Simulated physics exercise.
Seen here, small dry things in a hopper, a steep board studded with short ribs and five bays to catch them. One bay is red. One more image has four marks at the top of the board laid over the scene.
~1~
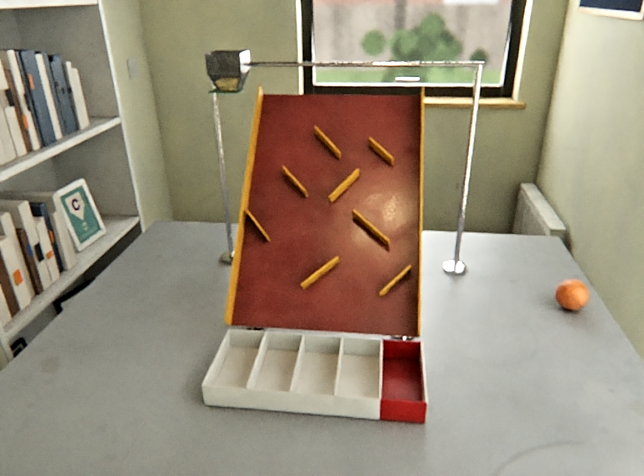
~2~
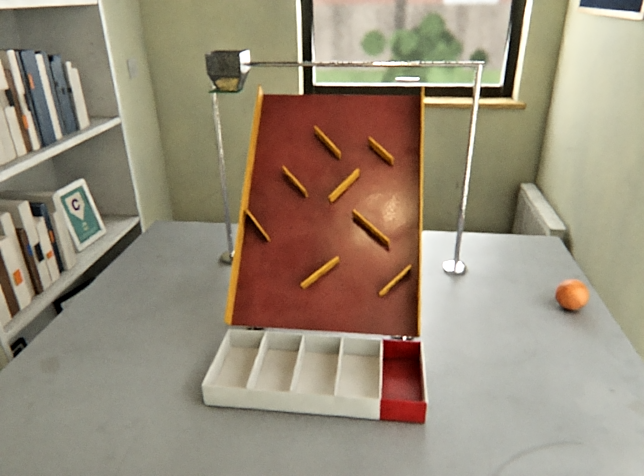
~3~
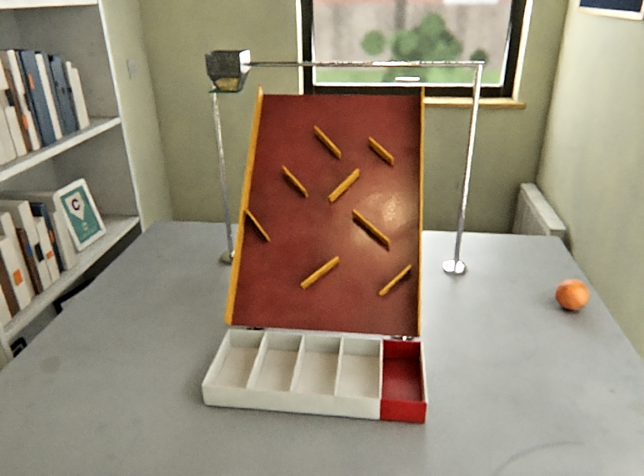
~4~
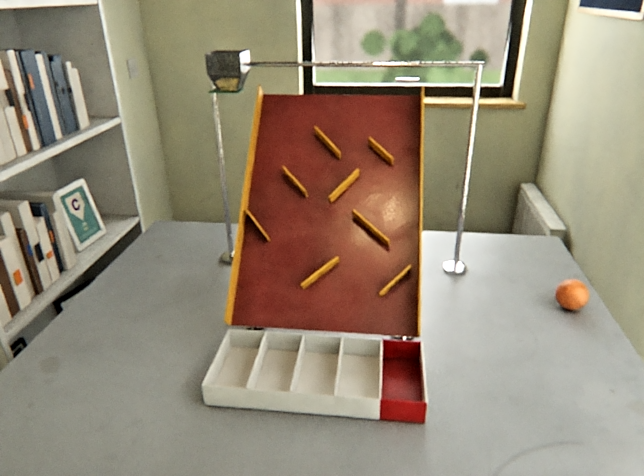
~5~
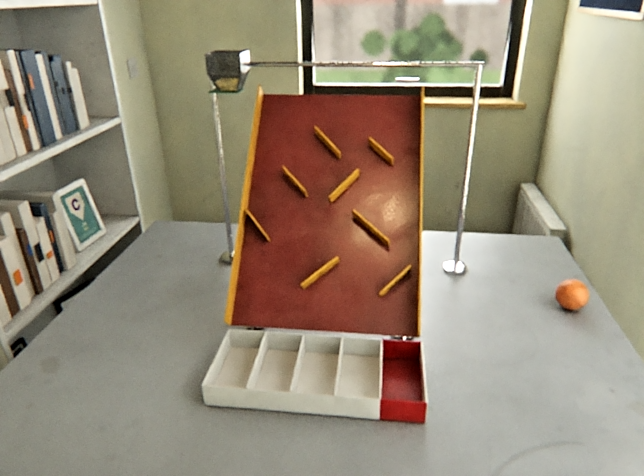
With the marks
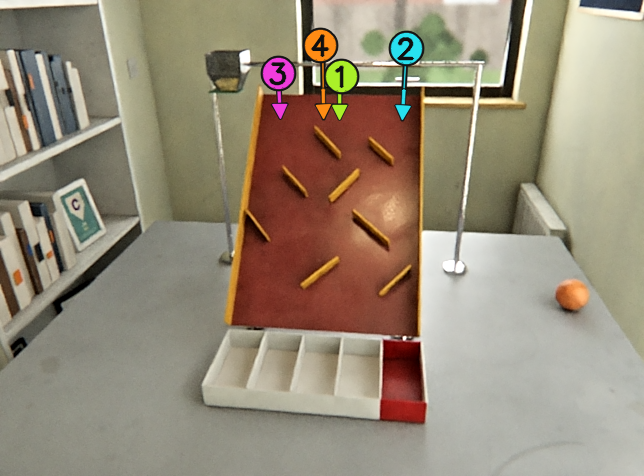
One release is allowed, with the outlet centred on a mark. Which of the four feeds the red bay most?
Mark 2 does it best.
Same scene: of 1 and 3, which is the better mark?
It is 1.
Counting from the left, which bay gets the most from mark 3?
It is the second one.
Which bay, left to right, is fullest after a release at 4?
The second from the left.
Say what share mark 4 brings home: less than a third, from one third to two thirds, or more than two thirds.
It is less than a third.
On the marked copy, mark 1 meets the board at (339, 114); mark 2 meets the board at (402, 114); mark 3 meets the board at (280, 113); mark 4 meets the board at (323, 113).
Choosing 1, roughly a quarter in the red bay, roughly two thirds in other bays, just a few held on the board, about a tenth outside the box.
Choosing 2, roughly a third in the red bay, roughly two thirds in other bays.
Choosing 3, just a few in the red bay, the larger part in other bays, just a few held on the board, just a few outside the box.
Choosing 4, about a tenth in the red bay, the larger part in other bays.
